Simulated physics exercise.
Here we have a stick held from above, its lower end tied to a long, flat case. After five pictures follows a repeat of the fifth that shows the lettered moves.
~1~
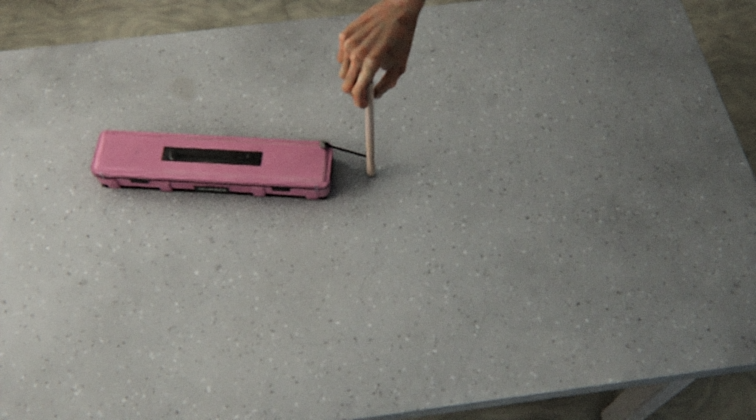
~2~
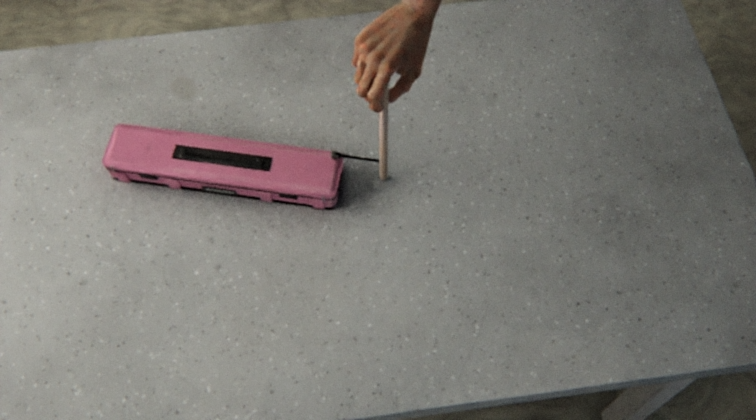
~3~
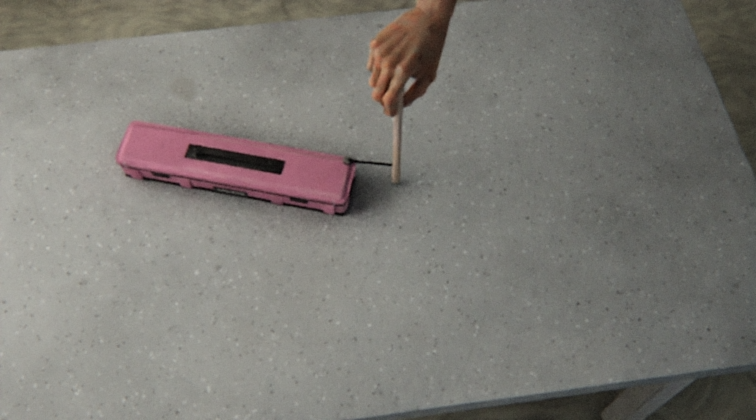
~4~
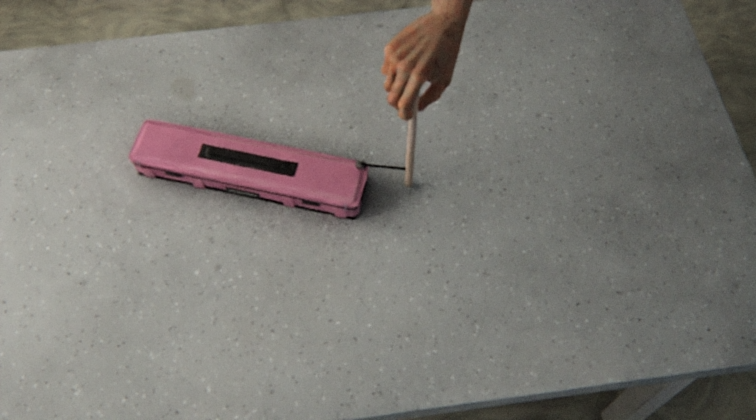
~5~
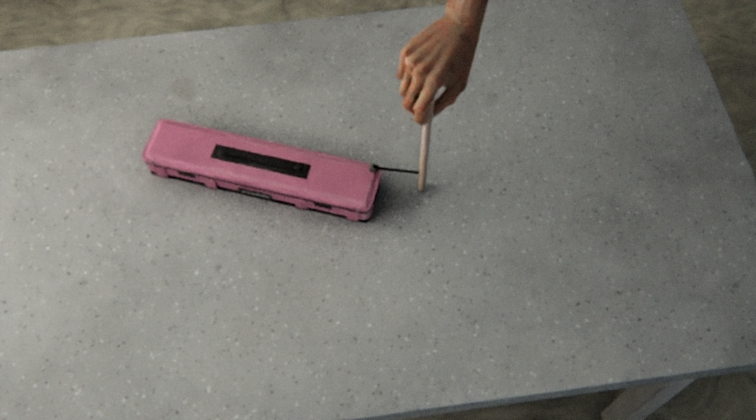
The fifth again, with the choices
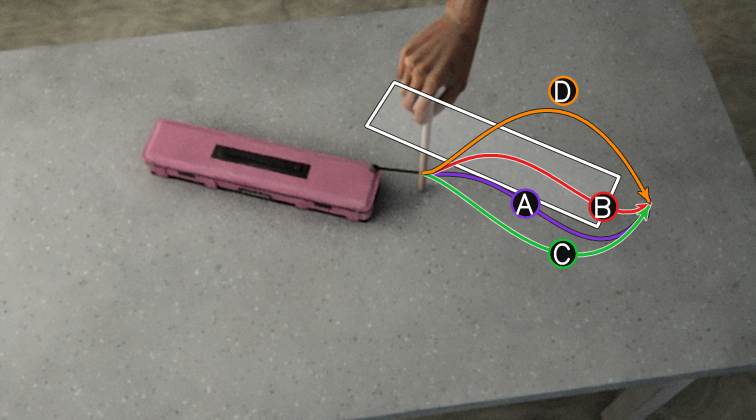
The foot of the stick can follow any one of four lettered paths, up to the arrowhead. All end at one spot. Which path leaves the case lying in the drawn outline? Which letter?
D is the one.
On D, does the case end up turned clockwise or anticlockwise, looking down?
Clockwise.
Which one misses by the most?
C.
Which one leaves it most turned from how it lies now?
Path D.
On the marked copy, A from (423, 173) via (543, 215) to (650, 204); B from (423, 173) via (534, 167) to (650, 204); C from (423, 173) via (542, 248) to (649, 207); D from (423, 173) via (549, 110) to (649, 201); the outline at (490, 151).
Taking D. A third of the way, foot of the stick (505, 123), middle of the case (350, 152).
Two thirds of the way, foot of the stick (600, 134), middle of the case (441, 138).
When it is over, foot of the stick (649, 205), middle of the case (491, 152); it lies in the outline.
As for the rest, A leaves its middle at (482, 199); B leaves its middle at (483, 182); C leaves its middle at (483, 209).
